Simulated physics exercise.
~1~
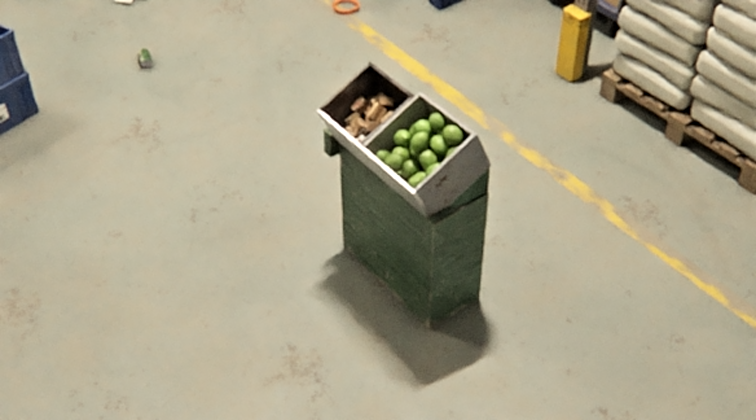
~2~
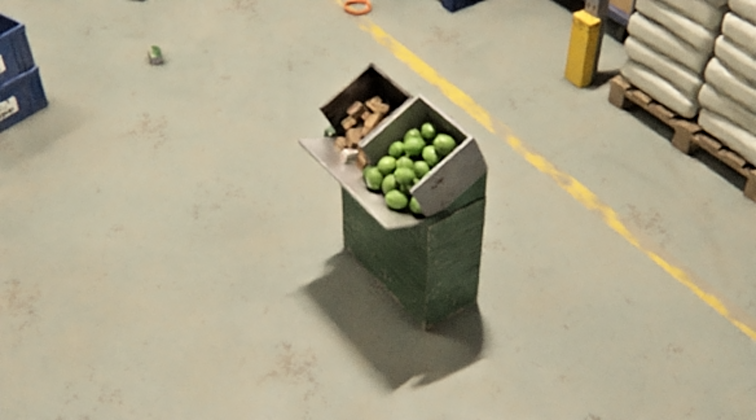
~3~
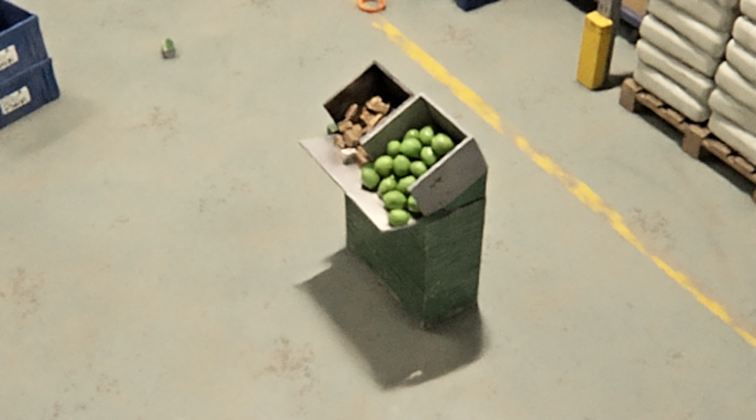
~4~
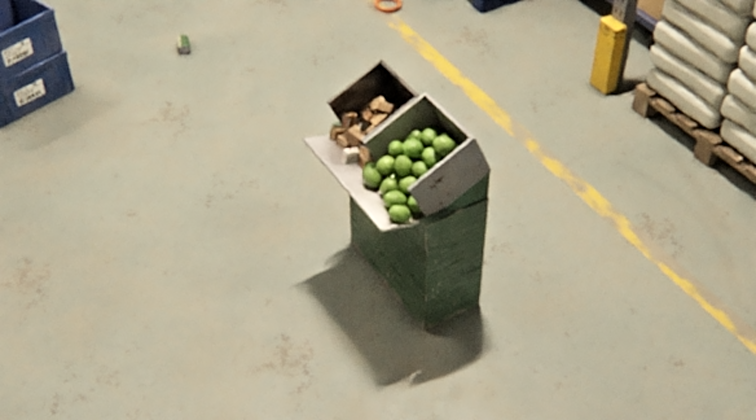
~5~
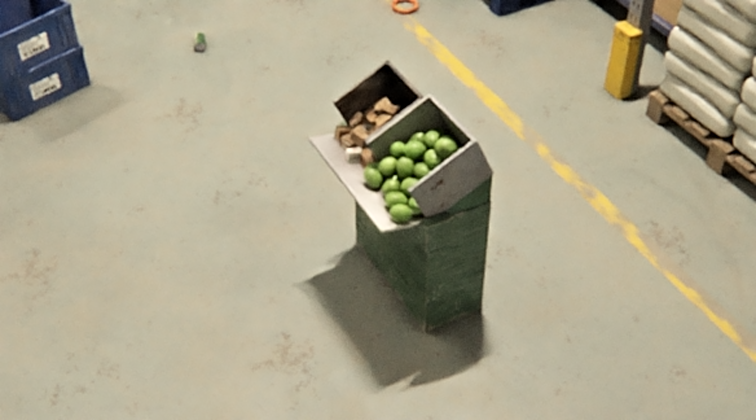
A green stand on a warehouse floor held a grey bin of limes beside a dark bin of little brown parcels, and the flap along their lower side dropped open; some limes and parcels slid onto it and stayed there, none falling off.
